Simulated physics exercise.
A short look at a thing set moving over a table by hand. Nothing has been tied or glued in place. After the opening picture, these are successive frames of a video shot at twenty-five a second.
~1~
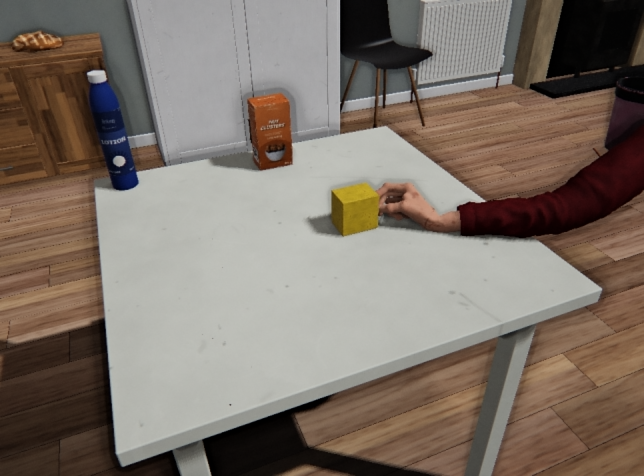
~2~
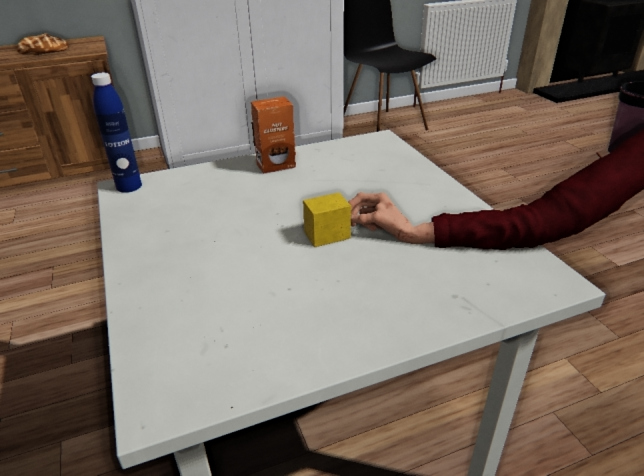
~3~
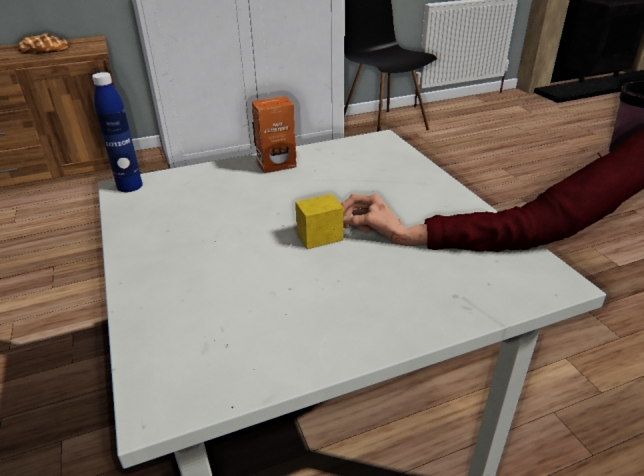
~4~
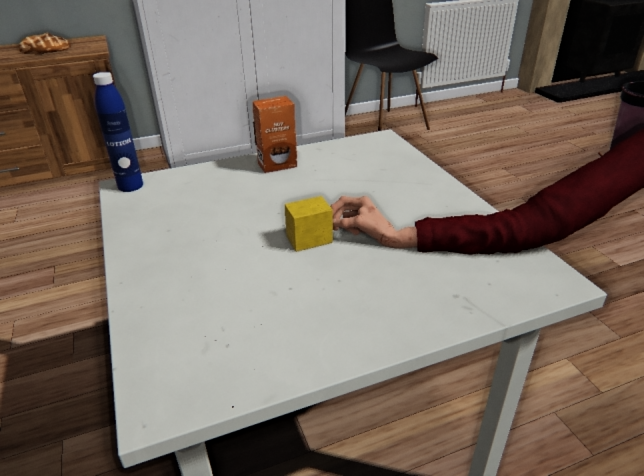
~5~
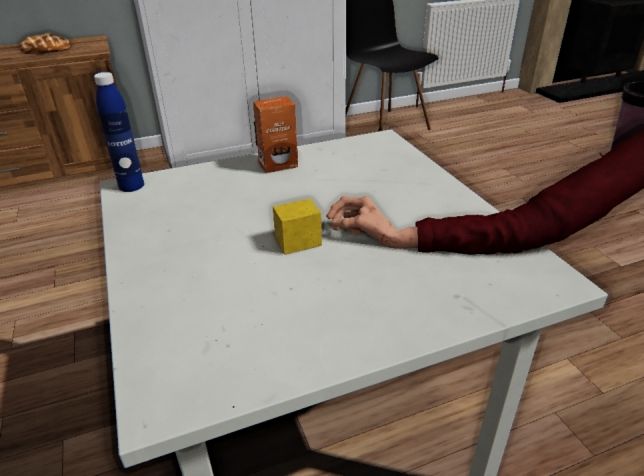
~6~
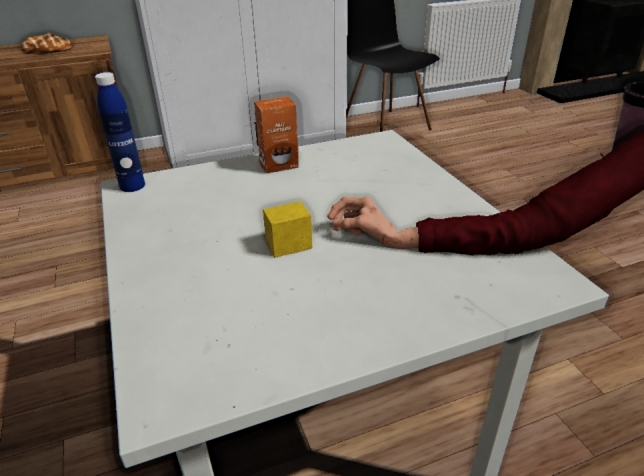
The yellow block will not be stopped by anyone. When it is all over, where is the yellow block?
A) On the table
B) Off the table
On the table.
Then, 0.10 s later than the last frame, yellow block moved about its own width near (270, 233).
Then, 0.30 s later than the last frame, yellow block moved about its own width near (265, 234).
When it is over, moved from the start, yellow block. End places, in pixels of the last picture, yellow block near (265, 234).
